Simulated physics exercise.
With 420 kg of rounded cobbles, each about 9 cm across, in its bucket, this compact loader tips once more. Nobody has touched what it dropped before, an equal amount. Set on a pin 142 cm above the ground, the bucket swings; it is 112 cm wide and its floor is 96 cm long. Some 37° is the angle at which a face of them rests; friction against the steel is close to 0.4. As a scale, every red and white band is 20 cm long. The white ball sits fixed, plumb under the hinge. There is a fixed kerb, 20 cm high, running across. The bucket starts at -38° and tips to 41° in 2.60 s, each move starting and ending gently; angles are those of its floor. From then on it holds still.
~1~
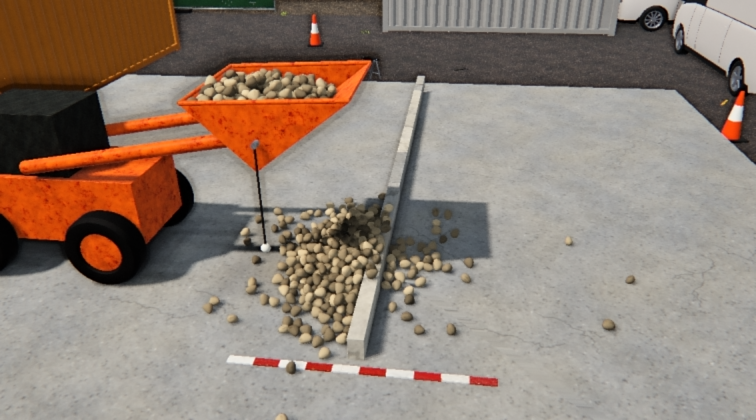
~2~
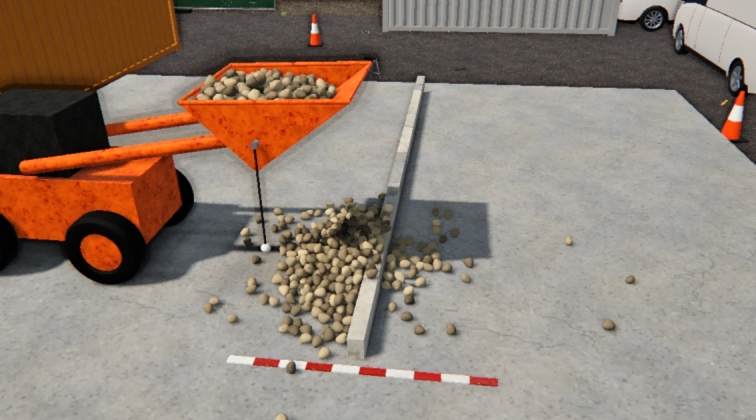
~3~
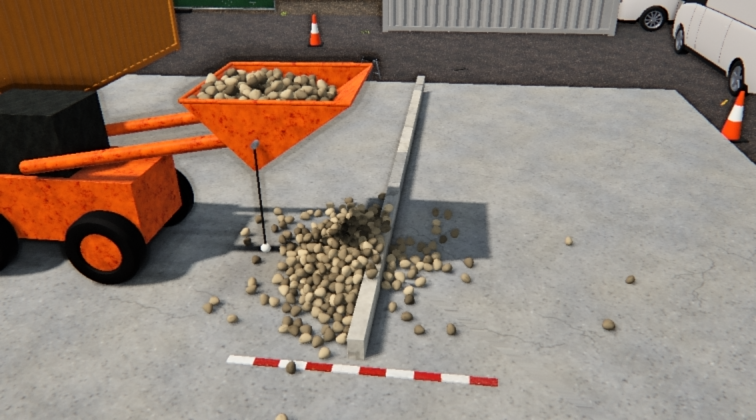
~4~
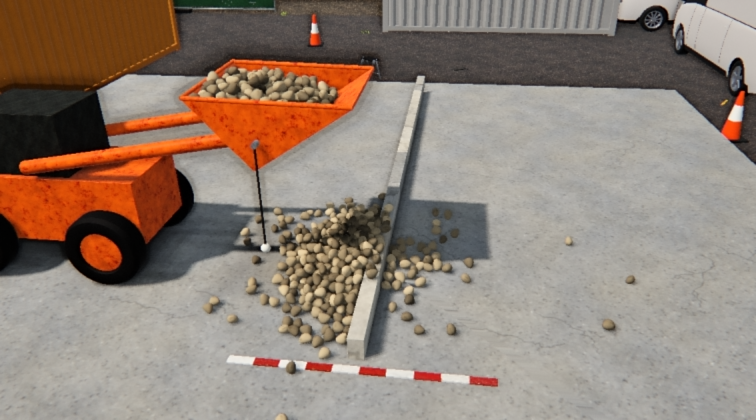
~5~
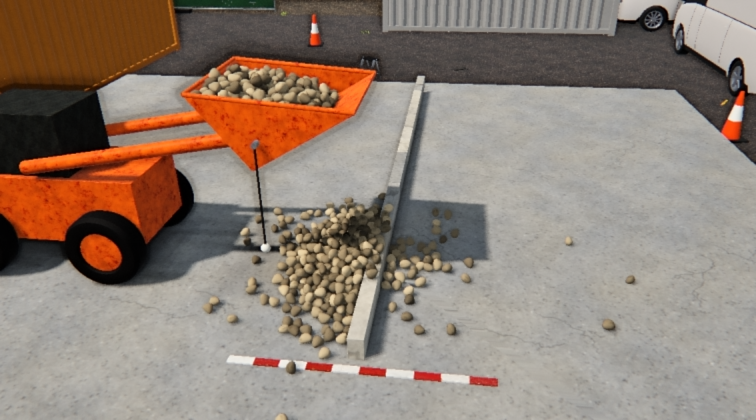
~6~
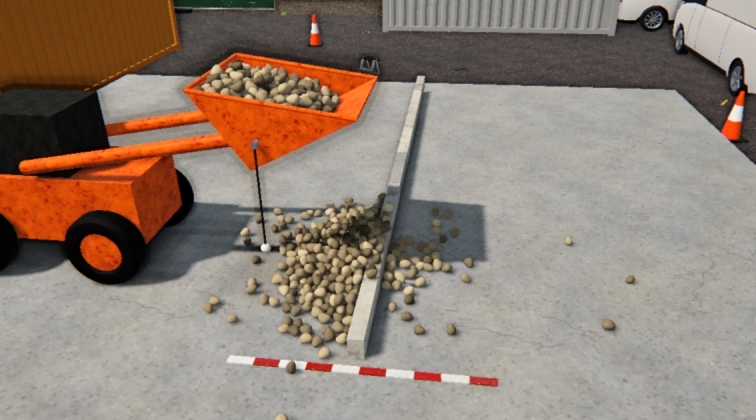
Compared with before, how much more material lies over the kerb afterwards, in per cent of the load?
Some 83 per cent of a load more.
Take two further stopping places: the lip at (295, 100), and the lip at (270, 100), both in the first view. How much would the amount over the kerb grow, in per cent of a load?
First place about 15 %, second about 5 %.
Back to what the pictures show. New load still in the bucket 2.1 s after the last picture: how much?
5 %.
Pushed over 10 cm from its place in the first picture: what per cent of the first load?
Estimate: 5 %, roughly.
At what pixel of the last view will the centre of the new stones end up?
Centre at roughly (420, 261).
Then, 1.4 s after the last picture the floor is at 29°; in per cent of one load, 87 in the bucket, 100 on this side of the kerb, 12 over the kerb; the foremost stones are at (511, 275).
Then, 2.1 s after the last picture the floor is at 41°; in per cent of one load, 4 in the bucket, 122 on this side of the kerb, 74 over the kerb; the foremost stones are at (541, 278).
Then, 2.4 s after the last picture the floor is at 41°; in per cent of one load, 0 in the bucket, 108 on this side of the kerb, 92 over the kerb; the foremost stones are at (576, 275).
Then, 5.2 s after the last picture the floor is at 41°; in per cent of one load, 0 in the bucket, 106 on this side of the kerb, 93 over the kerb; the foremost stones are at (611, 268). Net gain over the kerb, 83.
